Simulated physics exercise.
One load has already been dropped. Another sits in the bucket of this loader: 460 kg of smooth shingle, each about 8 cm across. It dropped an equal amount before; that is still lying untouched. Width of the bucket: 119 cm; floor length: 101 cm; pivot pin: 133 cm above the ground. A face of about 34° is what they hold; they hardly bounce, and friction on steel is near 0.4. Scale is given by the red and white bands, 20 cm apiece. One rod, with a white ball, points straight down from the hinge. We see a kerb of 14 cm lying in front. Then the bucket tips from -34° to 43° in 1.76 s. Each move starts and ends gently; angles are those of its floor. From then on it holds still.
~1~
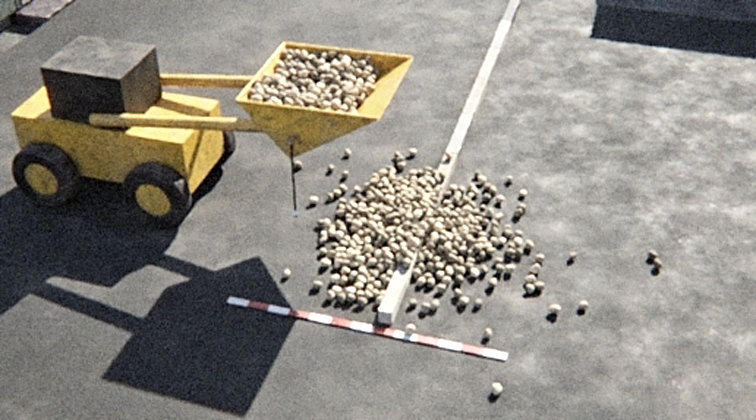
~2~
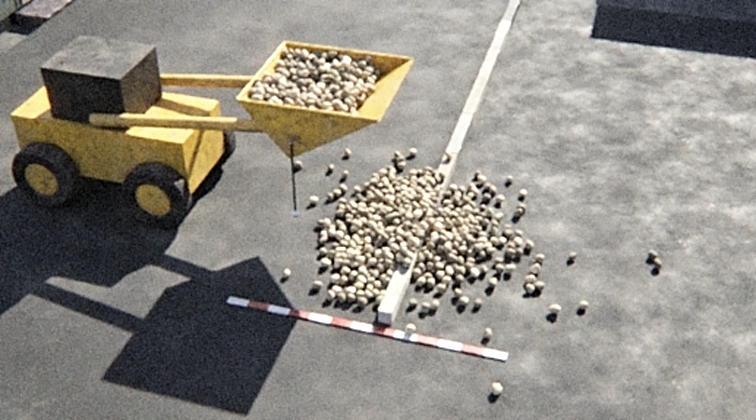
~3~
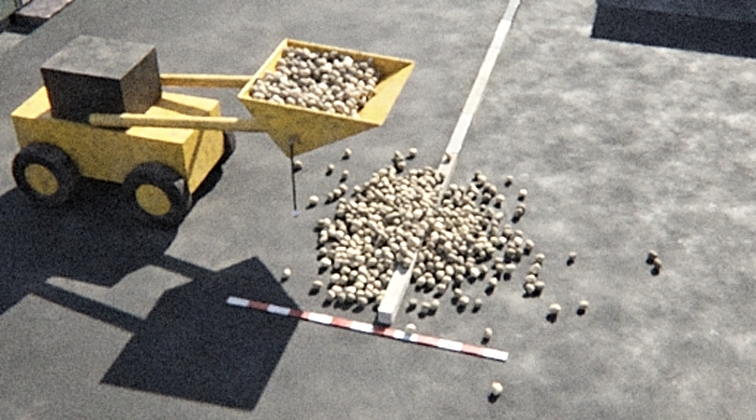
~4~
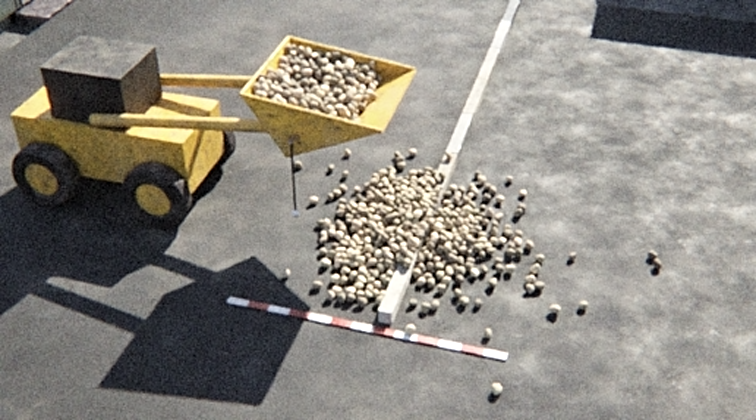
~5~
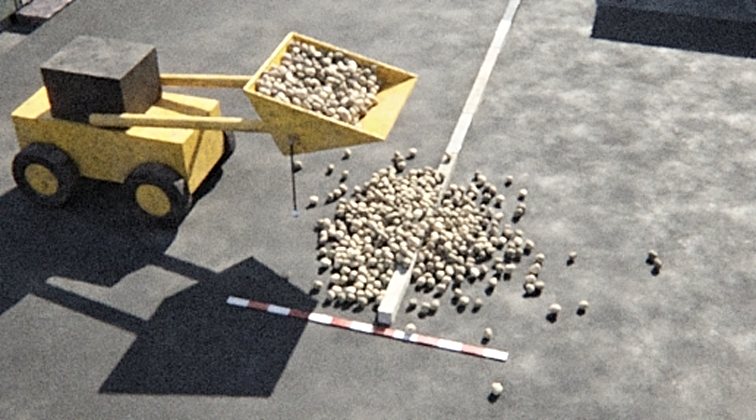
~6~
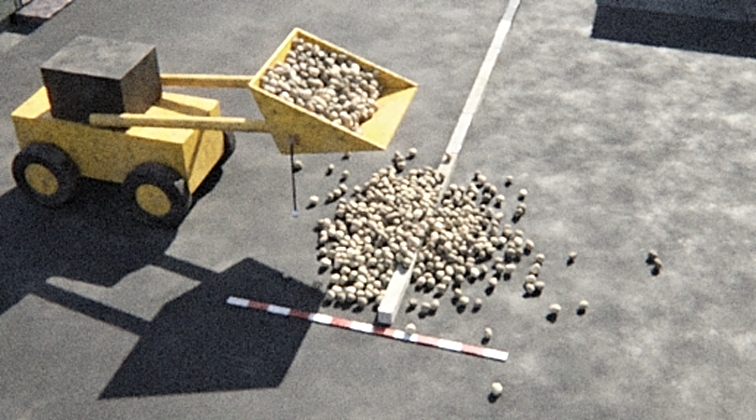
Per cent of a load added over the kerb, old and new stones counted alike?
Some 46 %.
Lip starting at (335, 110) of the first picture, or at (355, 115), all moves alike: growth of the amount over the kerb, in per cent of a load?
Near 5 in a hundred, then near 15 in a hundred.
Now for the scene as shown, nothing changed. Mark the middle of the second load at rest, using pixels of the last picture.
I'd put their centre close to (411, 224).
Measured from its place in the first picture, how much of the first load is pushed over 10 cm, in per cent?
Close to 25 per cent.
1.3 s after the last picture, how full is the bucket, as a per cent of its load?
Roughly 20 per cent is still inside.
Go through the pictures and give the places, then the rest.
In the first frame, lip at (378, 119), floor tilted -34°, highest stones at (320, 64). The earlier load is highest near (416, 213), 26 cm above ground level, 70 % on this side of the kerb, 29 % over the kerb.
In the second frame, the bucket is at -33°, its lip at (378, 121); the top of the load is at (316, 64).
In the third frame, lip at (380, 125), floor tilted -30°, highest stones at (300, 60).
In the fourth frame, lip at (382, 131), floor tilted -26°, highest stones at (296, 56).
In the fifth frame, the bucket is at -20°, its lip at (384, 140); the top of the load is at (297, 53).
In the sixth frame, lip at (385, 150), floor tilted -13°, highest stones at (301, 51).
Then, 0.7 s after the last picture the floor is at 31°; in per cent of one load, 97 in the bucket, 74 on this side of the kerb, 29 over the kerb; the foremost stones are at (580, 275).
Then, 1.3 s after the last picture the floor is at 43°; in per cent of one load, 22 in the bucket, 136 on this side of the kerb, 42 over the kerb; the foremost stones are at (580, 275).
Then, 1.6 s after the last picture the floor is at 43°; in per cent of one load, 0 in the bucket, 135 on this side of the kerb, 65 over the kerb; the foremost stones are at (580, 275).
Then, 4.3 s after the last picture the floor is at 43°; in per cent of one load, 0 in the bucket, 125 on this side of the kerb, 75 over the kerb; the foremost stones are at (581, 276). Net gain over the kerb, 46.
